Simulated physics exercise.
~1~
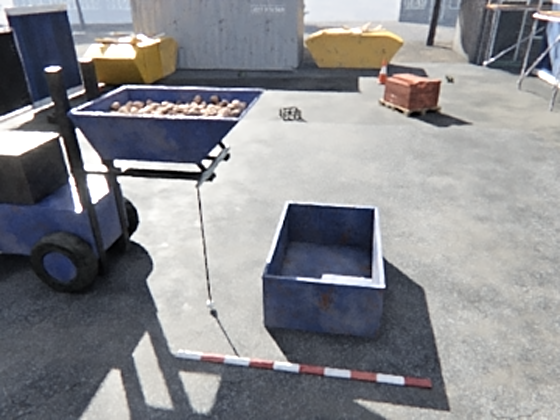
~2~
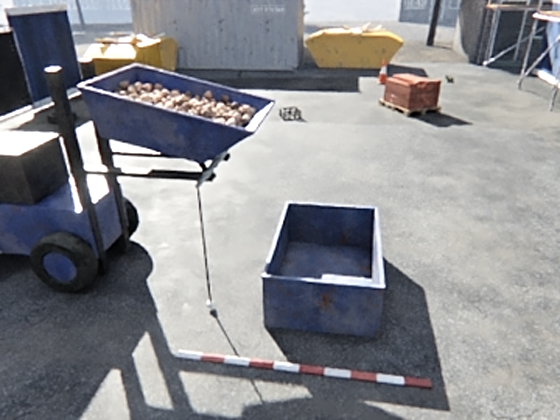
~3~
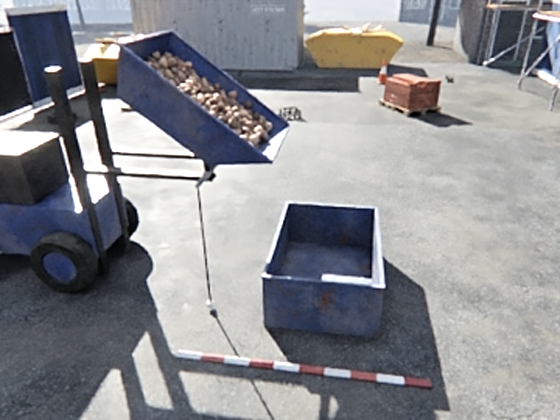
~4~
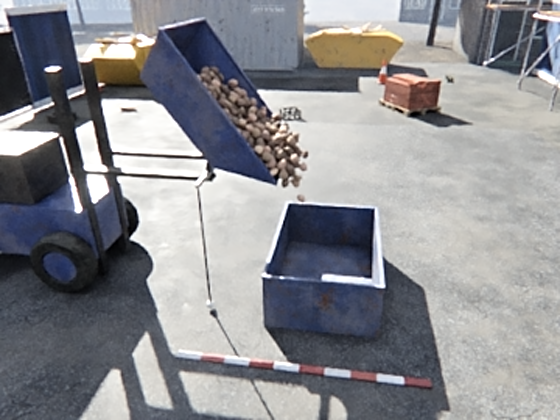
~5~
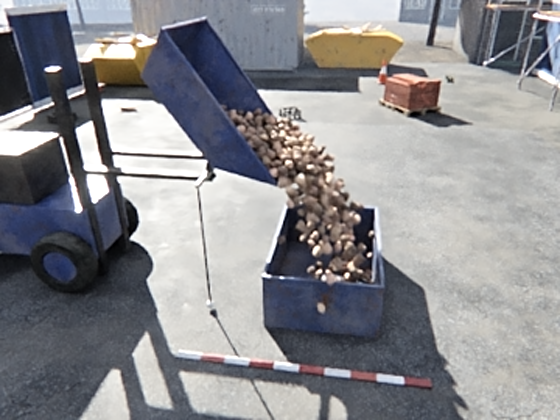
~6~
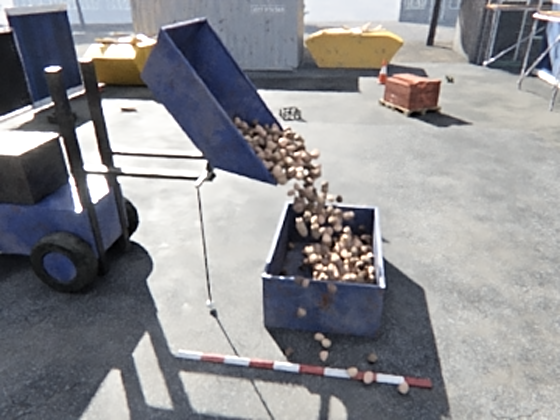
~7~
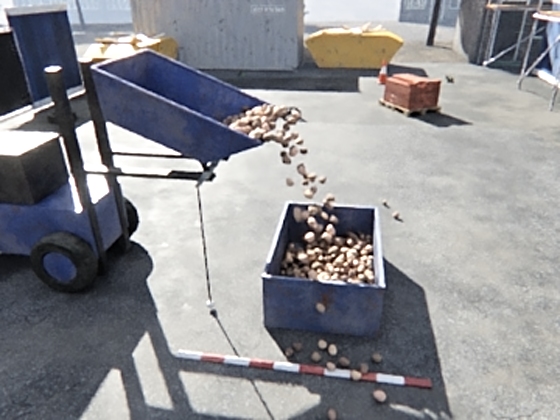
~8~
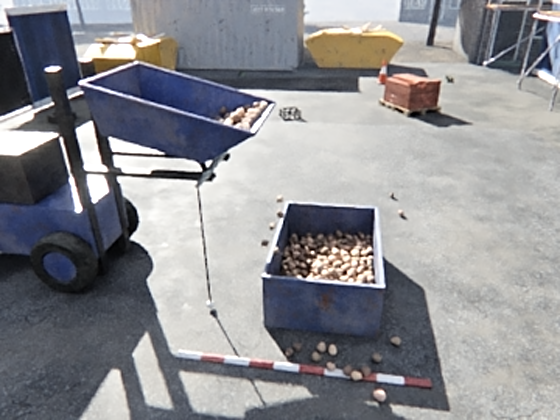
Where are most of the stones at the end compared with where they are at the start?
At the start the stones all lie in the raised blue skip on the forklift. At the end most of them are lower and further right, in the blue bin on the ground.
